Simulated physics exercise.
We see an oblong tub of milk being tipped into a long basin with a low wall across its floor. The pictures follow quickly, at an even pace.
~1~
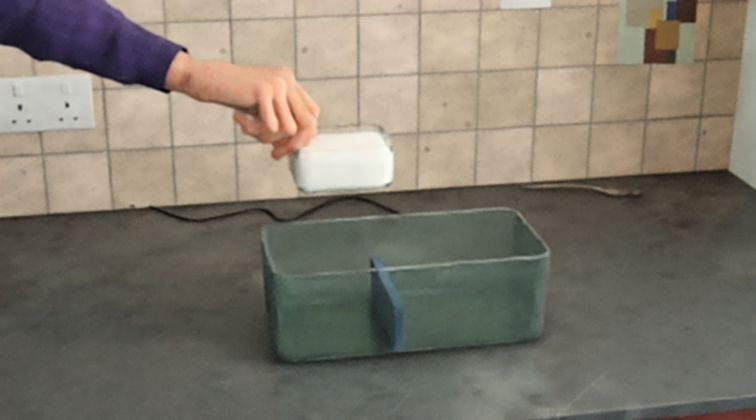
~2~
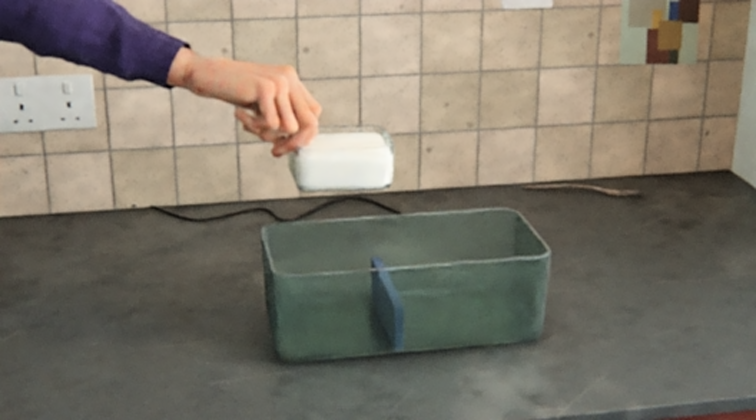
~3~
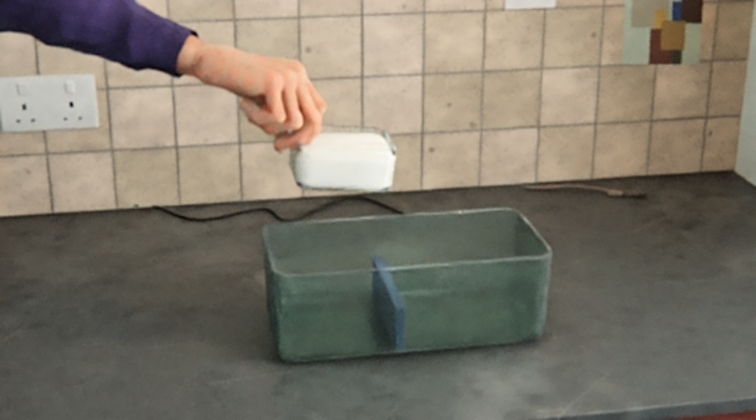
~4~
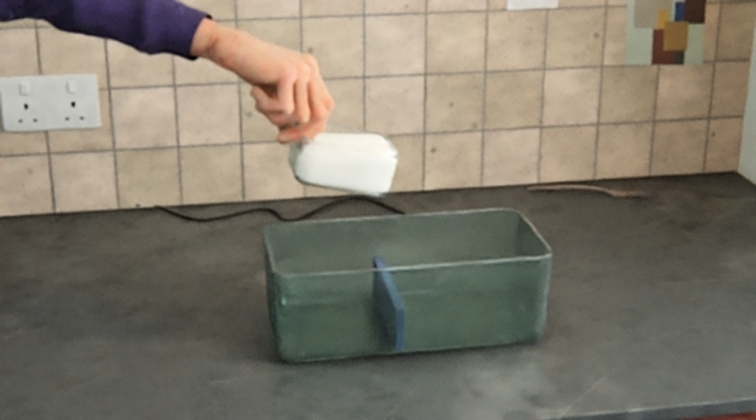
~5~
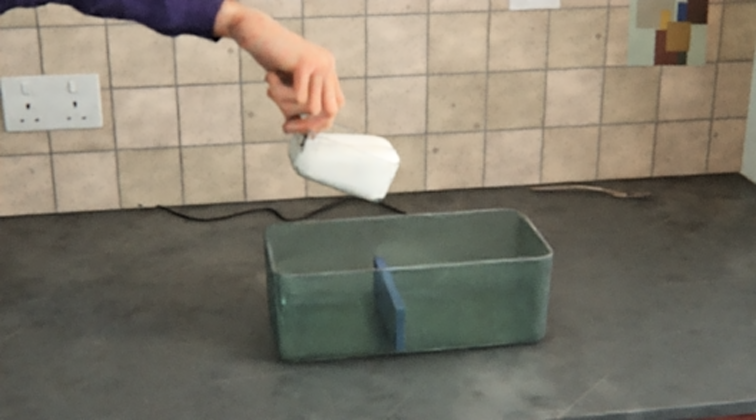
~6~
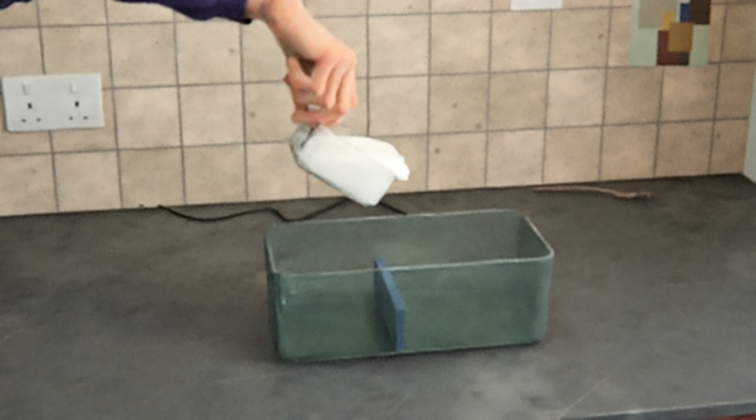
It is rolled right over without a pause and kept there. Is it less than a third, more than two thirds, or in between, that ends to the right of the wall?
In the end over two thirds is right of the wall.
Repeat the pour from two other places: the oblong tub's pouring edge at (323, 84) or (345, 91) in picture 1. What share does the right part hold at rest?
Roughly 35 per cent, and 70 per cent.
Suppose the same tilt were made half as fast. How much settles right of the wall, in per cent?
About 90 per cent.
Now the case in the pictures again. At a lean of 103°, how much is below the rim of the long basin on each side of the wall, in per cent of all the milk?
Near 0 on the left, 65 on the right.
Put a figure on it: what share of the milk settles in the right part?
Roughly 85 in a hundred.
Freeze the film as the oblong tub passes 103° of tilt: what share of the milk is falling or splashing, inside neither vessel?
Close to 25 per cent.
A moment on, the oblong tub is tipped right over and 9 per cent is still to pour, 0 is left of the wall and 67 right of it.
Next, the oblong tub is tipped right over and 1 per cent is still to pour, 10 is left of the wall and 87 right of it.
Then the oblong tub is tipped right over and 0 per cent is still to pour, 12 is left of the wall and 87 right of it.
Later the oblong tub is tipped right over and 0 per cent is still to pour, 12 is left of the wall and 87 right of it.
In the end 12 per cent lies left of the wall, 87 right of it and 1 outside.
